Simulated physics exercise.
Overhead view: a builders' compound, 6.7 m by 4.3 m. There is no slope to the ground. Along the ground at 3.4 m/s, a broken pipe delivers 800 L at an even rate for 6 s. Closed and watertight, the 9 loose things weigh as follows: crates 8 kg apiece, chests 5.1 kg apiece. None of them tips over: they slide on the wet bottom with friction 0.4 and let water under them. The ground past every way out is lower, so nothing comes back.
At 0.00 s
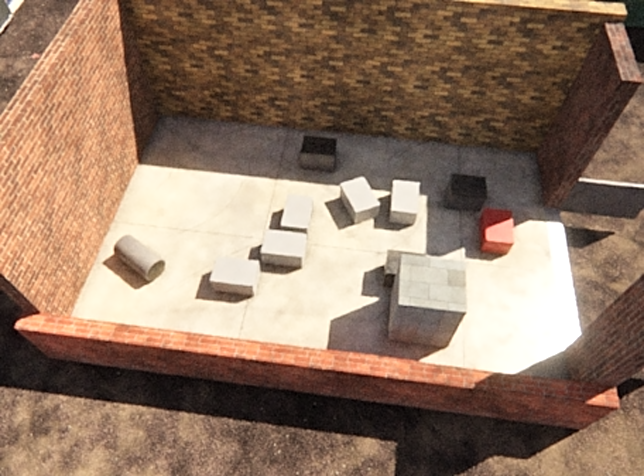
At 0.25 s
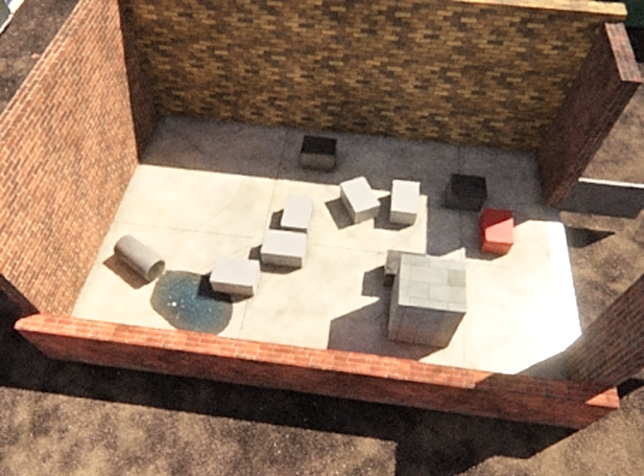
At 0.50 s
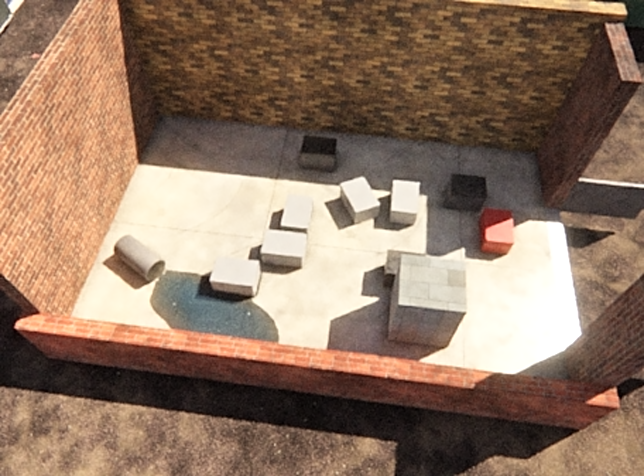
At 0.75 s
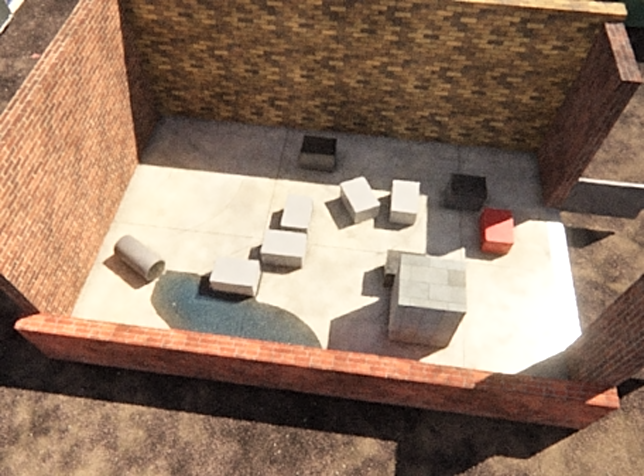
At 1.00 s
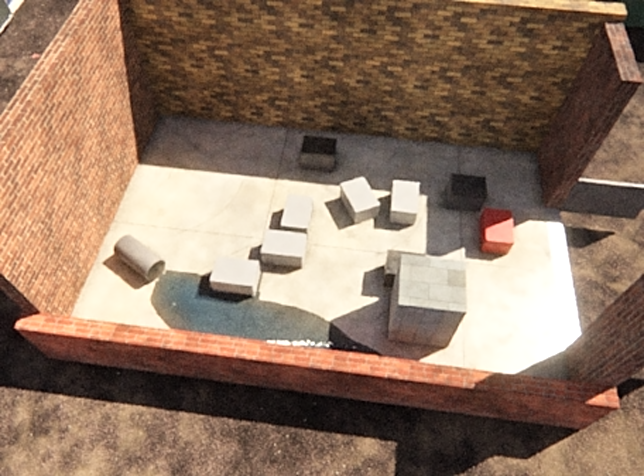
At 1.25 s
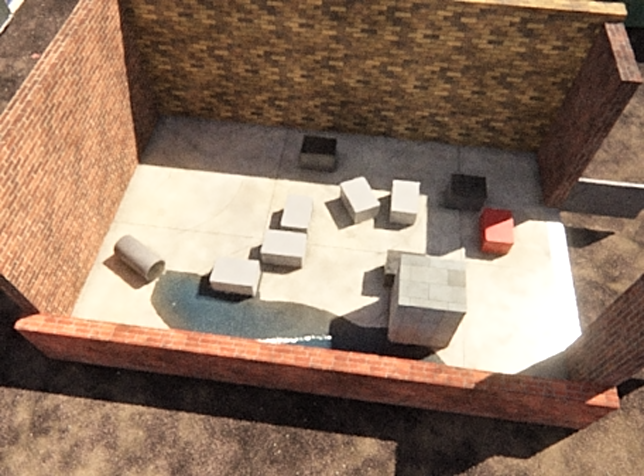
Walled builders' compound from above, dark water pooling near the front wall and spreading rightward past a grey block, crates staying still.
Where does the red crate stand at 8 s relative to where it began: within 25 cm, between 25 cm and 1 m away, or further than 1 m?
Between 25 cm and 1 m.
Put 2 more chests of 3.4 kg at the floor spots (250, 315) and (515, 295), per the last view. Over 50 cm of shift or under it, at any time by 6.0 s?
Going in order, that's too far and then too far.
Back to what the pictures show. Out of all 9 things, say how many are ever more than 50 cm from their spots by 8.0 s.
Count: 6.
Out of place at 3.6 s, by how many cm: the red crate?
It is about 0 cm out of place by then.
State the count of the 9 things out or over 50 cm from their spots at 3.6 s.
That would be 1.
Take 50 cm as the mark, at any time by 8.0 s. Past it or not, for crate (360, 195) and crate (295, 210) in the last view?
The first one tops the mark and the second one falls shy.
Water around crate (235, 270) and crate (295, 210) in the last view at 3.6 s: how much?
I'd put it at 1 cm and 1 cm respectively.
After 1.8 s the red crate is near (499, 225), 0.0 m from its start, aground; 0 of 9 are out; 0 afloat.
After 3.6 s the red crate is near (499, 225), 0.0 m from its start, aground; 0 of 9 are out; 0 afloat.
After 5.6 s the red crate is near (493, 215), 0.2 m from its start, aground; 0 of 9 are out; 1 afloat.
After 8.0 s the red crate is near (476, 189), 0.7 m from its start, afloat; 0 of 9 are out; 6 afloat.
